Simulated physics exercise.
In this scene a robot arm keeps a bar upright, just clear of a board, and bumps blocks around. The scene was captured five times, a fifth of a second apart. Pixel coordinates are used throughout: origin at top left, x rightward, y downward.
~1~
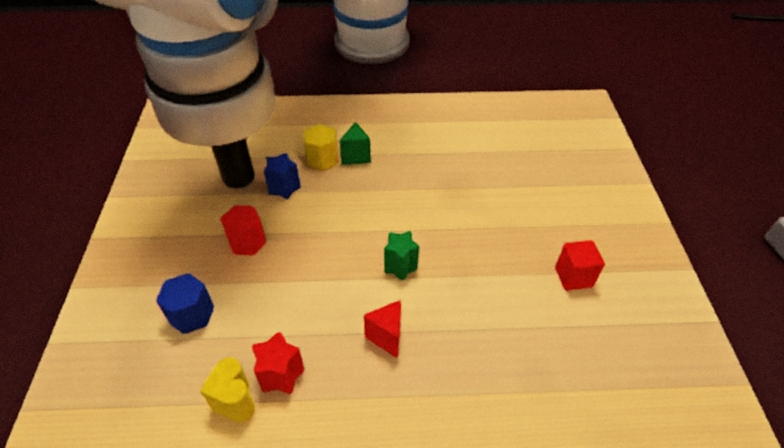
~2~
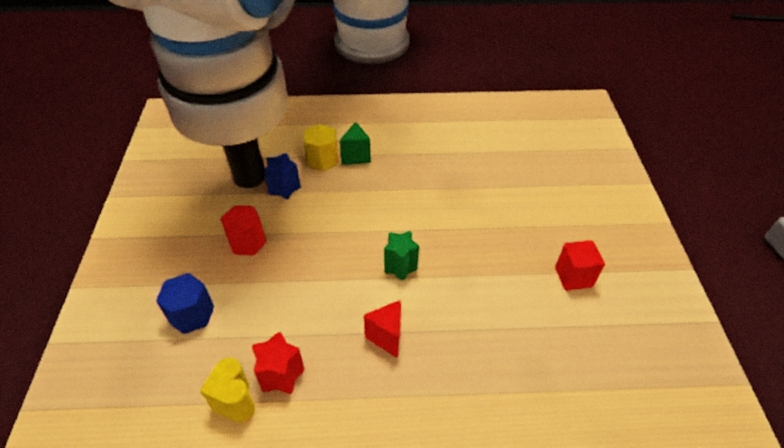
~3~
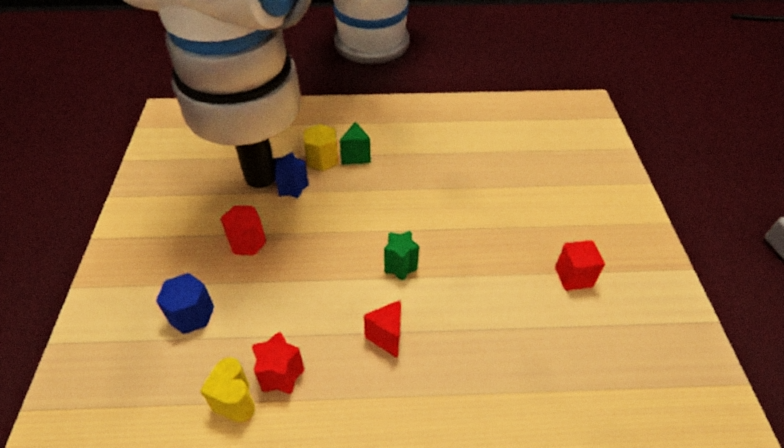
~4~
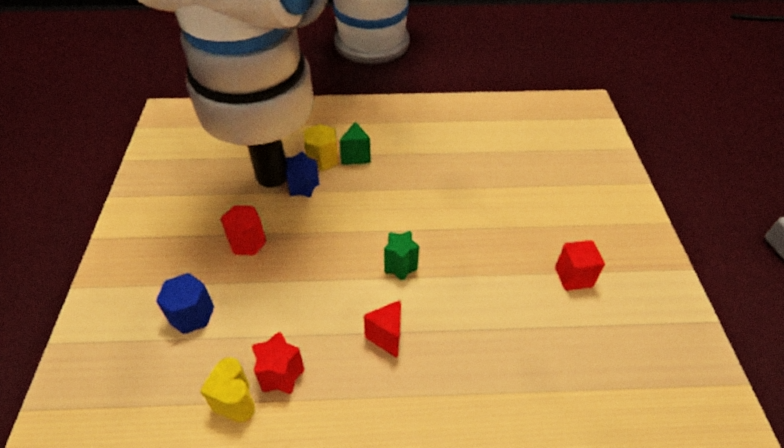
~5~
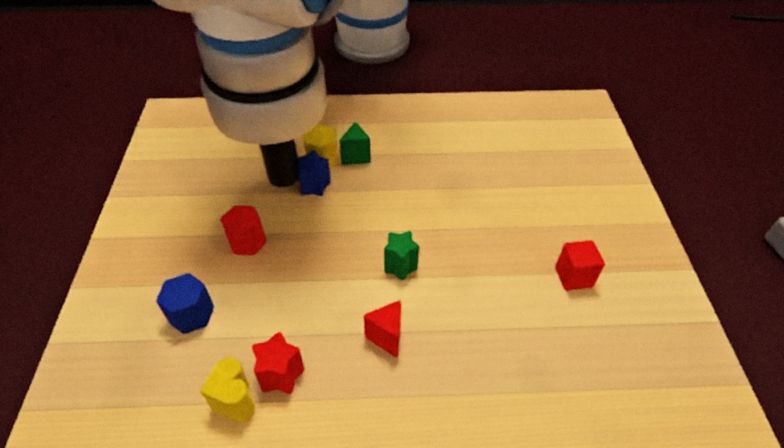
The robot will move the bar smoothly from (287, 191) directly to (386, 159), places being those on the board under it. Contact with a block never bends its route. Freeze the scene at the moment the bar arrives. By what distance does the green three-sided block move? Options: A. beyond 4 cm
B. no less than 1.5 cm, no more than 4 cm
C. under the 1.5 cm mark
The one that fits is B, no less than 1.5 cm, no more than 4 cm.
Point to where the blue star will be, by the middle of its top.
In the picture, it is at (413, 139).
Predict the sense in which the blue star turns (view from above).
Rotates clockwise.
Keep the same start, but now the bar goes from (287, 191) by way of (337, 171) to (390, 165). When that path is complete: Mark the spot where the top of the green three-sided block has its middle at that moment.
I think it will end close to (385, 121).
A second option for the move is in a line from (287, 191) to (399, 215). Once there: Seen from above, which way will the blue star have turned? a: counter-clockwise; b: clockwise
It's a.
On the path given first. One third of the way, bar (320, 166); blue star (346, 151).
Two thirds of the way, bar (355, 155); blue star (382, 144), turned 15° clockwise; yellow hexagonal block (328, 129), turned 50° anticlockwise; green three-sided block (361, 127).
At the end, bar (386, 145); red hexagonal block in place; blue star (413, 139), turned 30° clockwise; yellow hexagonal block (328, 129), turned 50° anticlockwise; green three-sided block (368, 122), turned 25° anticlockwise.
